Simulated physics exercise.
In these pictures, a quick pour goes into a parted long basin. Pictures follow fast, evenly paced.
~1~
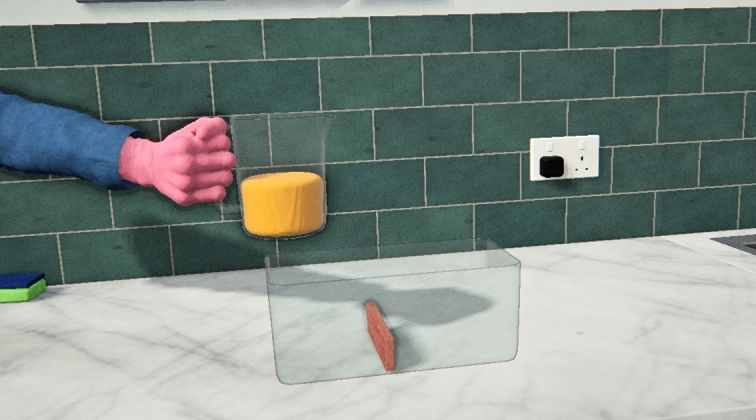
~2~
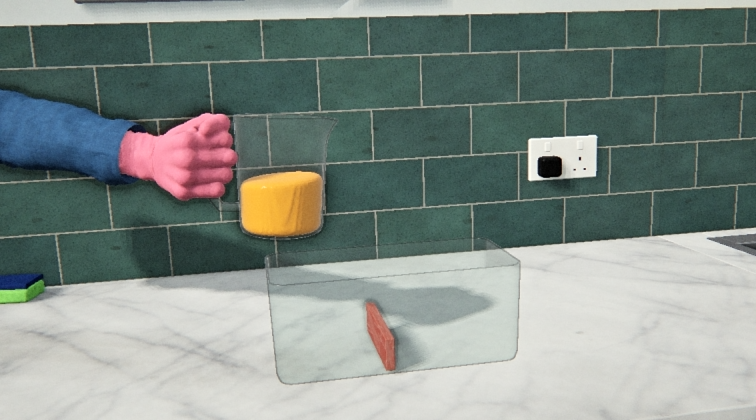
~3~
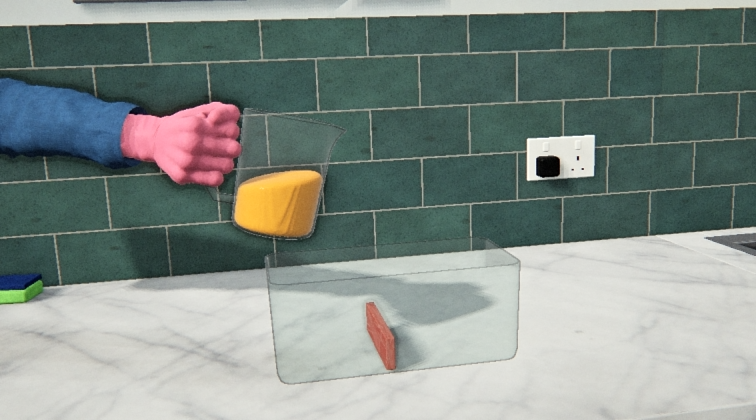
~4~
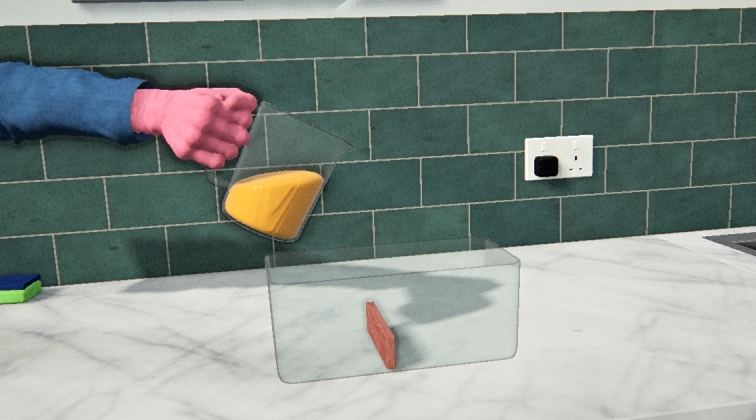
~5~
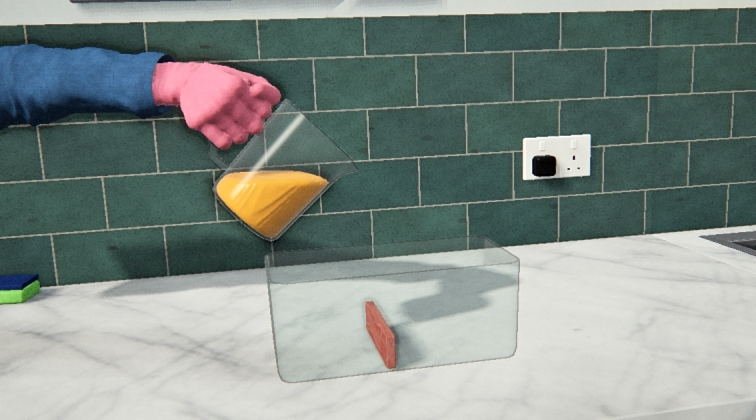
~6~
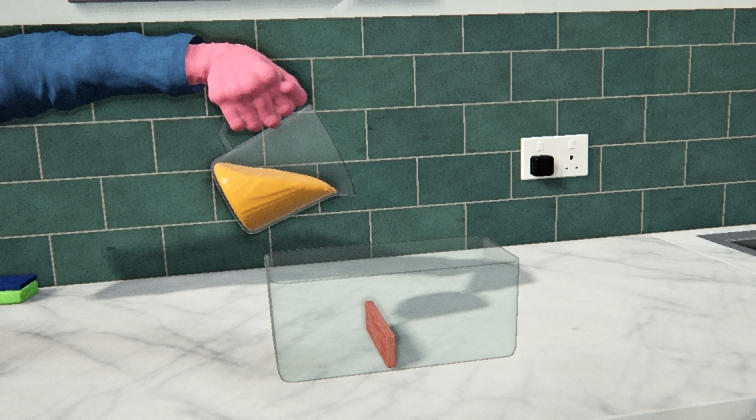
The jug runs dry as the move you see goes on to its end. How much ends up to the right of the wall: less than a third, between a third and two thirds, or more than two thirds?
Most likely the amount right of the wall will lie in the middle range, one third to two thirds.
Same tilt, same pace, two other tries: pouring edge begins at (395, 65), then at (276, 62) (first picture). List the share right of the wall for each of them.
Close to 70 in a hundred, and close to 5 in a hundred.
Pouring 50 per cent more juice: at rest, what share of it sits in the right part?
I'd say roughly 65 percent.
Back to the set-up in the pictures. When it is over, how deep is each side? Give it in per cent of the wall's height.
It settles around 30 on the left side and around 20 on the right side.
A moment on, the jug is tipped right over and 56 per cent is still to pour, 22 is left of the wall and 1 right of it.
Next, the jug is tipped right over and 10 per cent is still to pour, 47 is left of the wall and 35 right of it.
Then the jug is tipped right over and 1 per cent is still to pour, 52 is left of the wall and 45 right of it.
Later the jug is tipped right over and 0 per cent is still to pour, 54 is left of the wall and 45 right of it.
Finally, 54 per cent lies left of the wall, 45 right of it and 1 outside.
